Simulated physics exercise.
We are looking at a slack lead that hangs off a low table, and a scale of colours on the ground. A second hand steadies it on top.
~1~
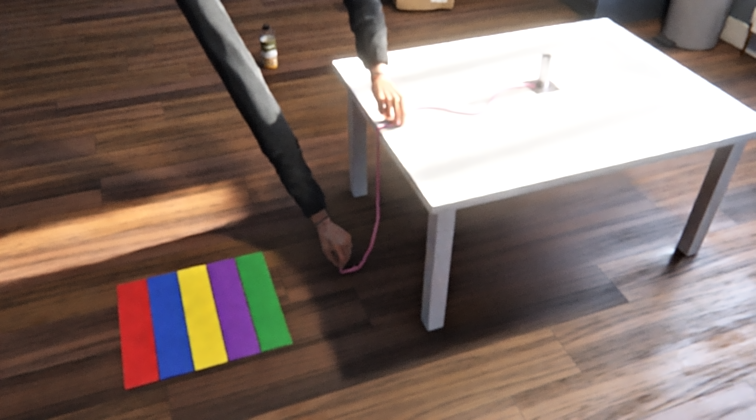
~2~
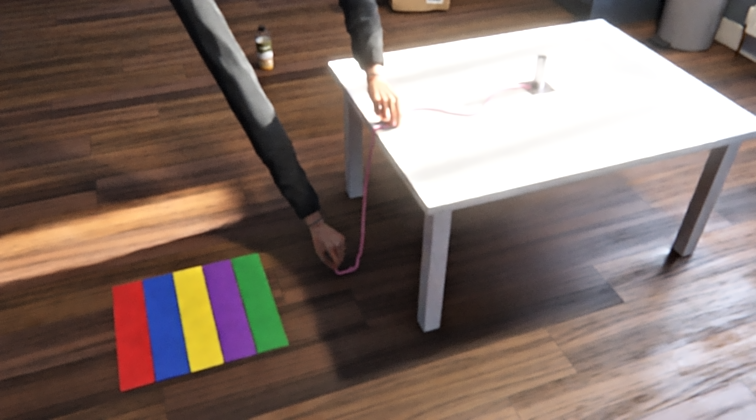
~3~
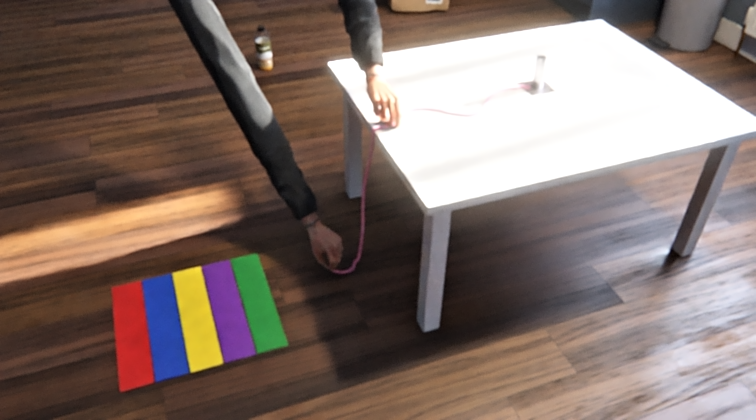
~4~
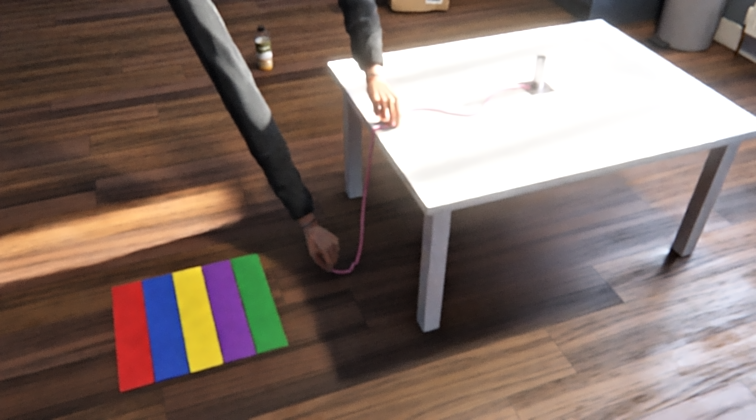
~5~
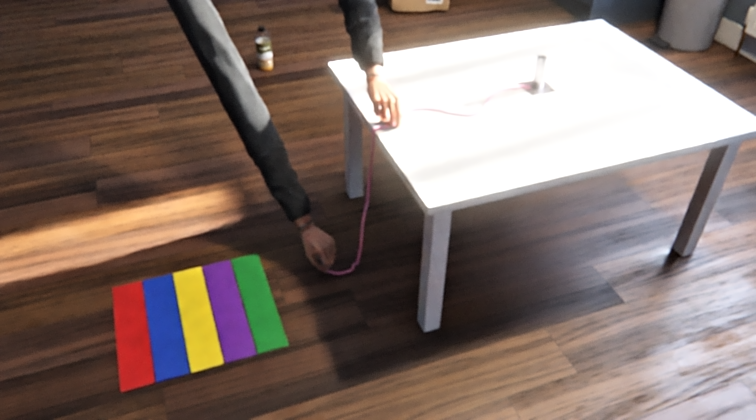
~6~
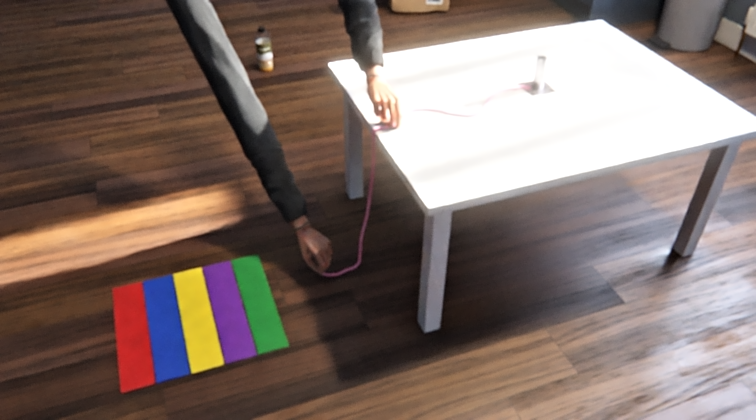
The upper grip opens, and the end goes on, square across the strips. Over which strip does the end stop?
The end stops over the yellow strip.
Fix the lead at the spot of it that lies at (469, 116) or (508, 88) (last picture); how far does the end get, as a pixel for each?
The places are (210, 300) and (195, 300).
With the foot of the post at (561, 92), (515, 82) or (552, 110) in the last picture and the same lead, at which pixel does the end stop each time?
About (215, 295), (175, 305) and (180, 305).
Soon after, end near (255, 287); over green.
After that, end near (216, 297); over purple.
At the stop, end near (191, 303); over yellow. It gets as far as the yellow strip.
